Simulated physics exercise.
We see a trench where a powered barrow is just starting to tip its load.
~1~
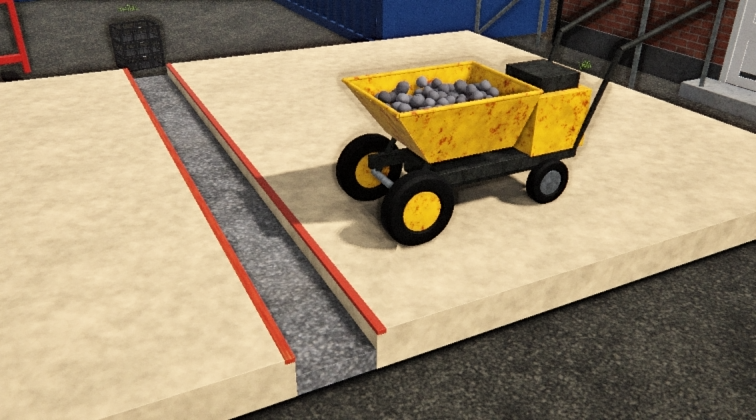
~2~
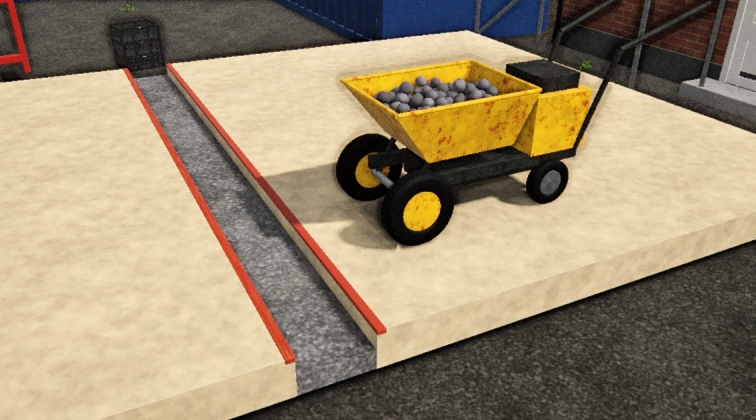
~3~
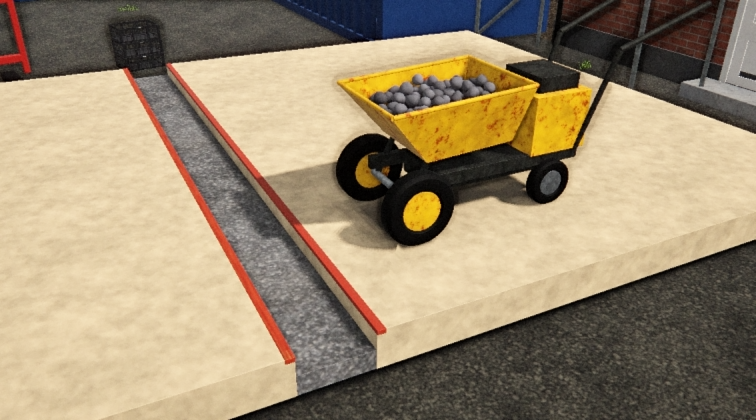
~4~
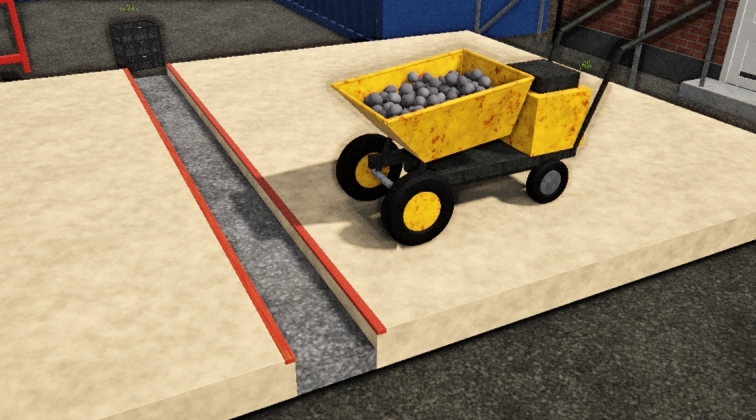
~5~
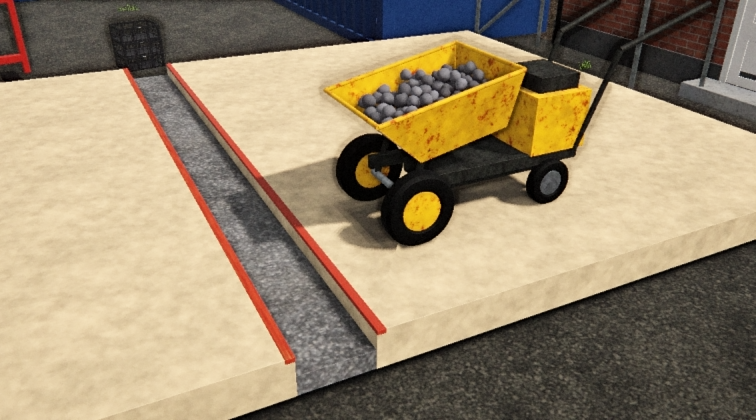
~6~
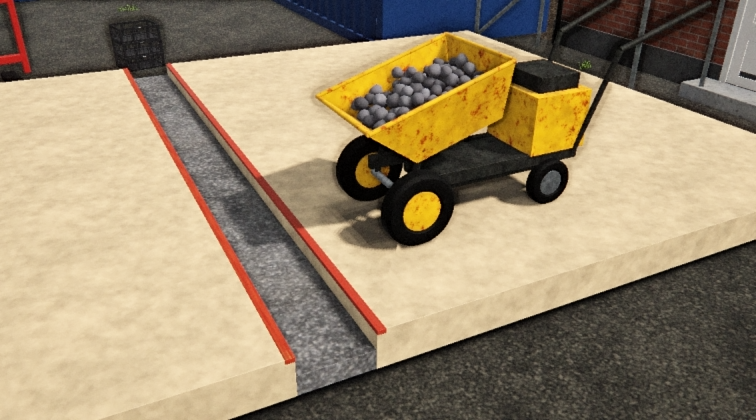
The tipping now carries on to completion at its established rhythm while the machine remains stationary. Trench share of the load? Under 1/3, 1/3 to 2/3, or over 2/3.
Over 2/3.
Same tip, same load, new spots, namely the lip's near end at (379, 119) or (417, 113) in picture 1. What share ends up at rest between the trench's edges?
You'd get around 70 in a hundred, then 80 in a hundred.
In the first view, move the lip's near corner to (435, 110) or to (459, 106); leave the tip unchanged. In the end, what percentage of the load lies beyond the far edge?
Roughly 0 percent first, then roughly 0 percent.
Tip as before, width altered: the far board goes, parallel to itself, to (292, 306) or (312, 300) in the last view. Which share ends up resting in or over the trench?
60 and 30 percent.
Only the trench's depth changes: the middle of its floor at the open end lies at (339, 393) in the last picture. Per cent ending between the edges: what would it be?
About 100 per cent.
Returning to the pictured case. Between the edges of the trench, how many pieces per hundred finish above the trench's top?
My figure is near 35 per cent.
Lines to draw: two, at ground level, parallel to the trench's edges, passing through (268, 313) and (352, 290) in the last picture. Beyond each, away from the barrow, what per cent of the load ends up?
10 % and 100 %, in that order.
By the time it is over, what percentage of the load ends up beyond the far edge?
About 10 per cent.
Shortly afterwards, skip tipped steeply; the whole lot in the skip.
Next, skip tipped steeply; the bulk in the skip; a little in or heaped over the trench; a little falling.
Some moments later, skip tipped right over; near a quarter in the skip; the bulk in or heaped over the trench; a little beyond it.
In the end, skip tipped right over; only a few short of the trench; the bulk in or heaped over the trench; a little beyond it.
